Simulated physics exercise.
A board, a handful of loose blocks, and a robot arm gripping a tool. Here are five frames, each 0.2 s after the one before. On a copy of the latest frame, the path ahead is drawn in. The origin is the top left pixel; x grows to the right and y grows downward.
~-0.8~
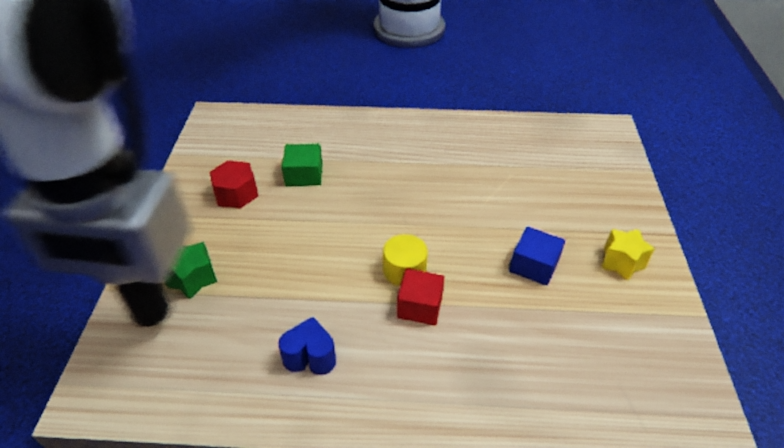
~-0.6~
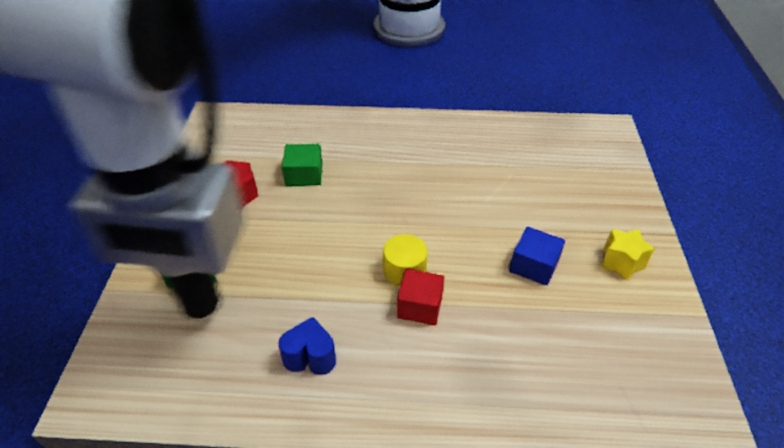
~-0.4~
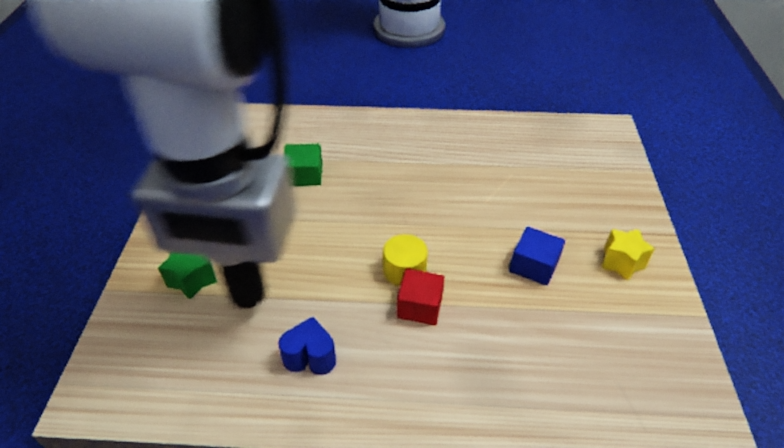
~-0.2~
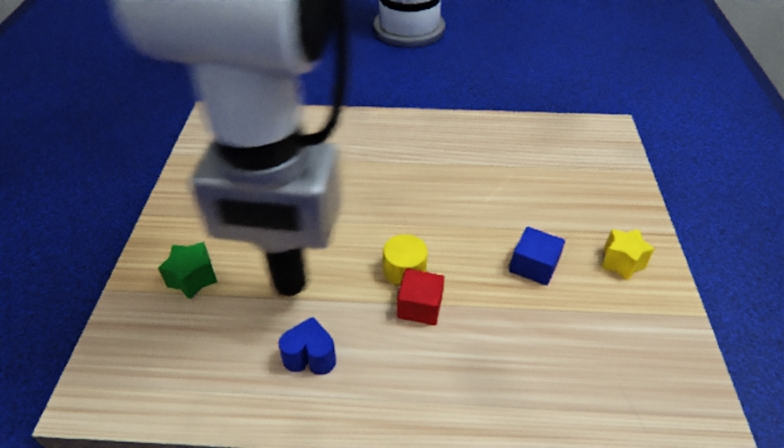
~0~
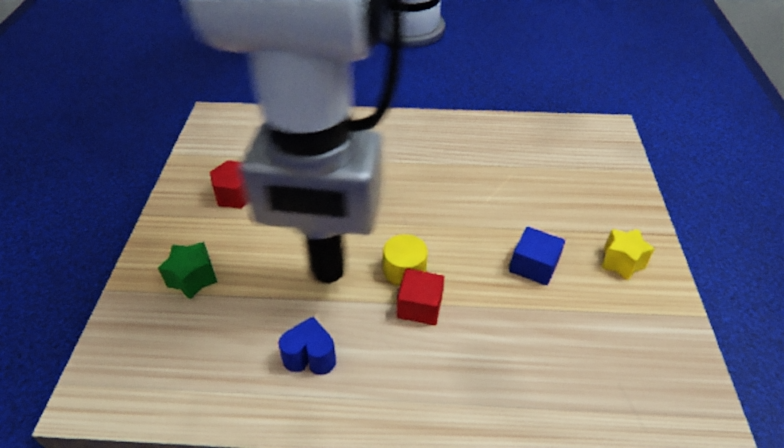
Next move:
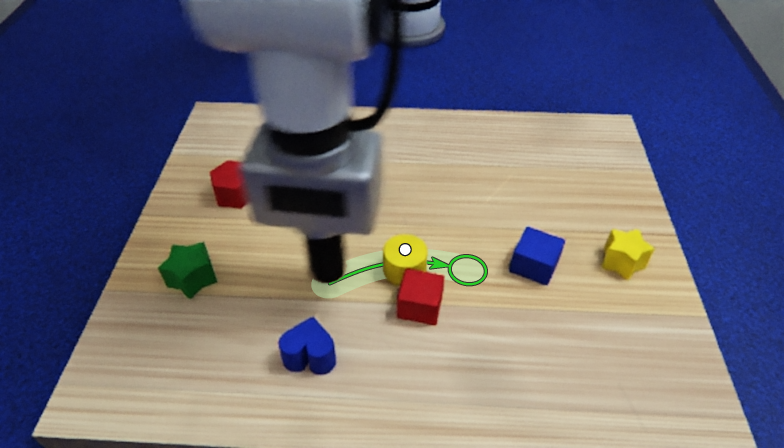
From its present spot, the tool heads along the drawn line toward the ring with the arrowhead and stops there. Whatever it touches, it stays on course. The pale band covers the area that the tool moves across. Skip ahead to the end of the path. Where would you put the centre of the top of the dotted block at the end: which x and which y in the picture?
At (511, 263).
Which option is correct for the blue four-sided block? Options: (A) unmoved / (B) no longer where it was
My pick is B.
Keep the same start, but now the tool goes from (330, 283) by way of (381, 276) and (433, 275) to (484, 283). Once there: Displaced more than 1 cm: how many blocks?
Two blocks shift.
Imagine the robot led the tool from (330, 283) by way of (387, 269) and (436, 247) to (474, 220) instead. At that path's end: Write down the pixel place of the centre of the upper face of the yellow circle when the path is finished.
I think it will end close to (491, 233).
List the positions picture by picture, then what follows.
The first picture shows tool's lower end (152, 312); yellow circle (405, 250); red four-sided block (421, 286); blue four-sided block (540, 245).
The second picture shows tool (202, 304); blocks still.
The third picture shows tool (248, 295); blocks still.
The fourth picture shows tool (290, 283); blocks still.
The fifth picture shows tool (328, 270); yellow circle (405, 250); red four-sided block (421, 286); blue four-sided block (540, 245).
Drawn move, from (330, 283) by way of (374, 267) and (421, 262) to (468, 270); the dot is on the yellow circle.
On the path given first. One third of the way, tool (374, 253); yellow circle (415, 249).
Two thirds of the way, tool (422, 249); yellow circle (462, 251).
At the end, tool (470, 256); yellow circle (511, 263); red four-sided block still; blue four-sided block (552, 246), turned 25° anticlockwise.
